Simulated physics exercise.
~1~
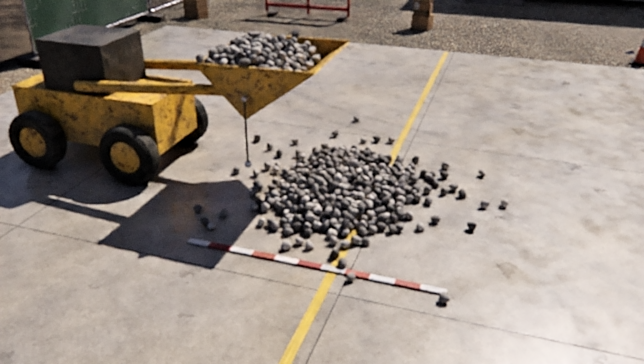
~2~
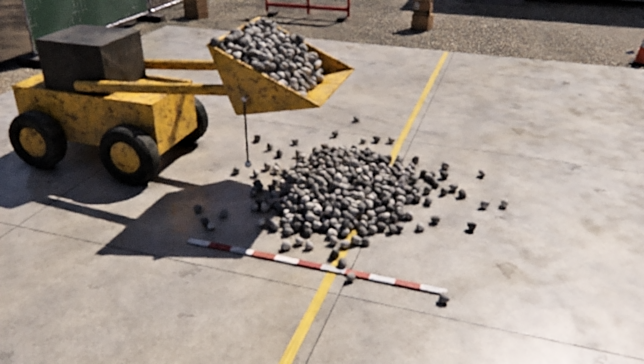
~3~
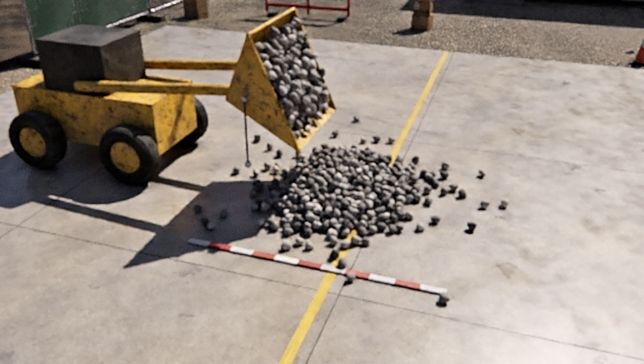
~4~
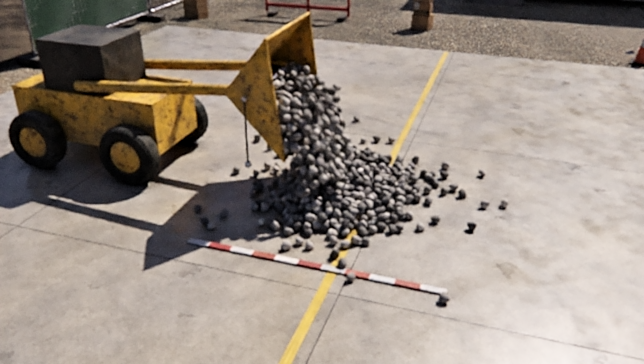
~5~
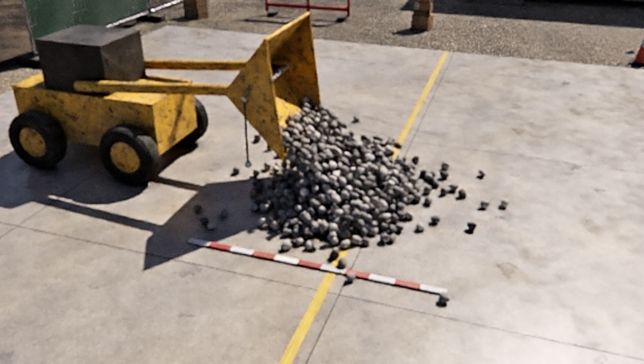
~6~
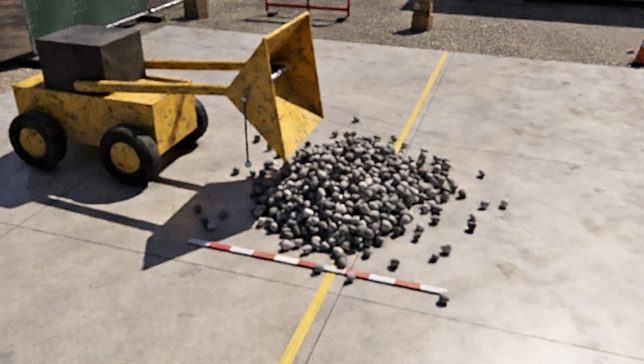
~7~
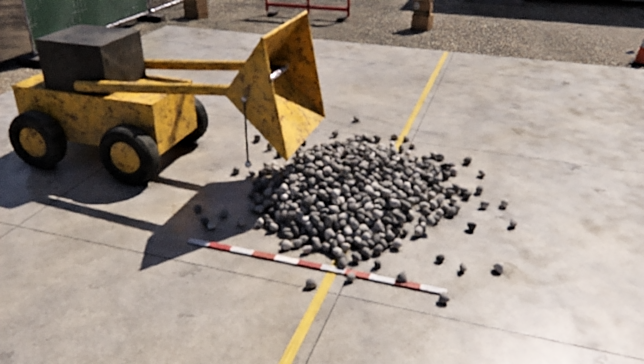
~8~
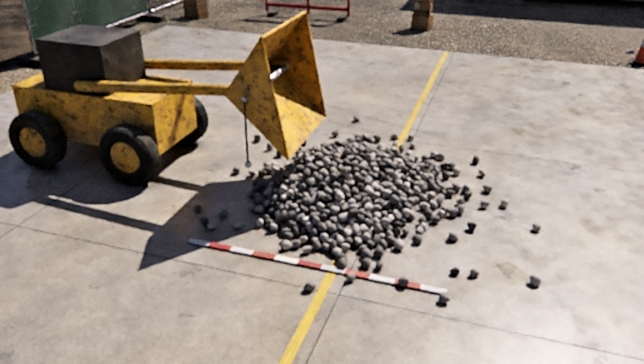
A yellow loader tips its bucket, pouring gray stones onto a pile that spreads outward.
